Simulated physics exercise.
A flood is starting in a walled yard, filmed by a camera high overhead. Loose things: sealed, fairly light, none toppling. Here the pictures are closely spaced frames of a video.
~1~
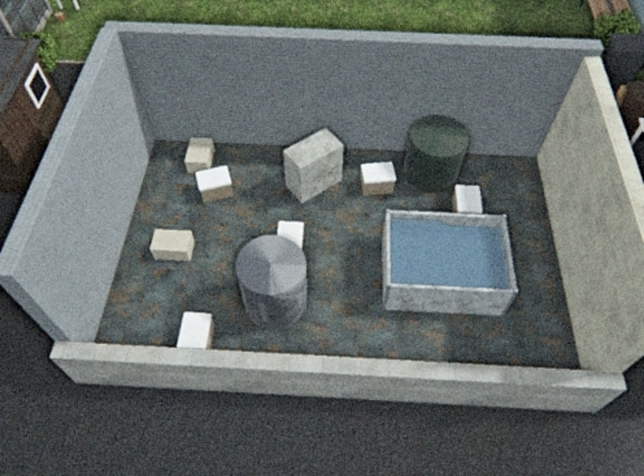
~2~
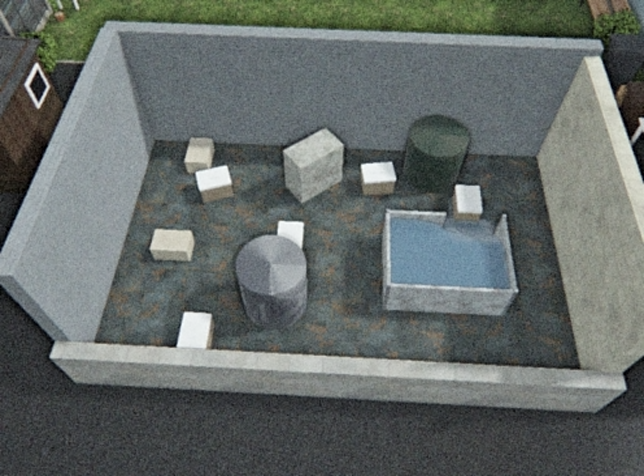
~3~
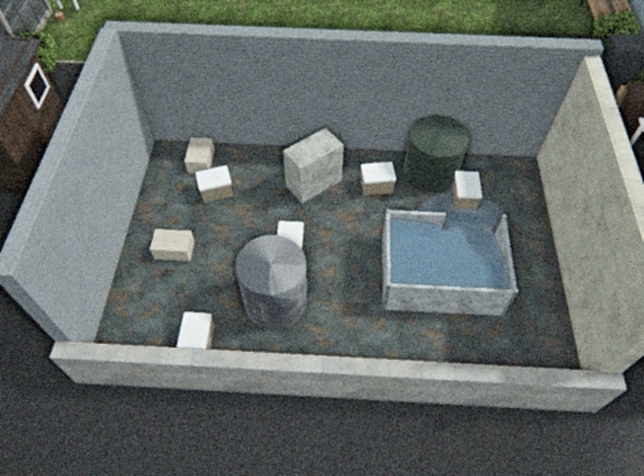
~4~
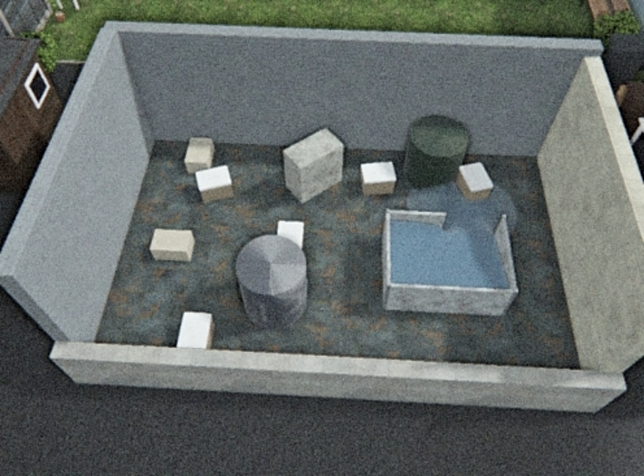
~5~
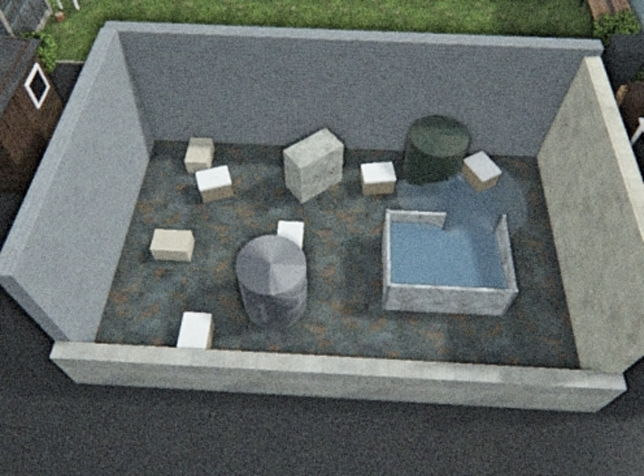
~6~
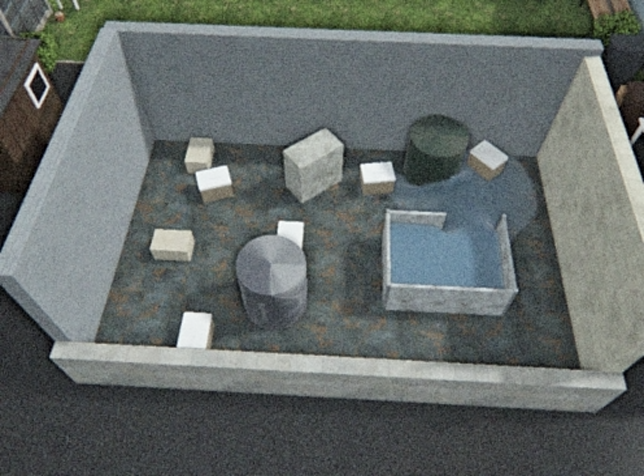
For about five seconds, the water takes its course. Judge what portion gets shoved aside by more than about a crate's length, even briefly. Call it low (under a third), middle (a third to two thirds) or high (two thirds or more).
Middle.
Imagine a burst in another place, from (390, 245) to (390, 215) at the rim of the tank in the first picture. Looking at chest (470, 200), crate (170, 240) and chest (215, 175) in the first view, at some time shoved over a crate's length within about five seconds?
Lab note - in sequence: Did not travel far; travelled far enough; travelled far enough.
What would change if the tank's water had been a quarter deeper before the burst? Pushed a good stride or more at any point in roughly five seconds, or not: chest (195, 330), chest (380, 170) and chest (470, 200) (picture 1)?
Per item, in order: Missed the mark; cleared the mark; cleared the mark.
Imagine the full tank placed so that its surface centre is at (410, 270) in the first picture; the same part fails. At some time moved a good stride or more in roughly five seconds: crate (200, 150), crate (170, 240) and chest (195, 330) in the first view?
Far enough, Not far, Not far.
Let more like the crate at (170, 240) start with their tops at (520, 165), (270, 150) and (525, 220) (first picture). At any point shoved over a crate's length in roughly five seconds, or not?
Taking them one at a time: Gets driven off, then remains close, then gets driven off.
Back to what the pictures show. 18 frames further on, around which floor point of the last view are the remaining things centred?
It comes out somewhere near (265, 238).
A moment on, 1 of 7 are well off their spots; 1 afloat.
Next, 2 of 7 are well off their spots; 2 afloat.
Later, 3 of 7 are well off their spots; 2 afloat.
In the end, 3 of 7 are well off their spots, and 3 have been at some point; 2 afloat.
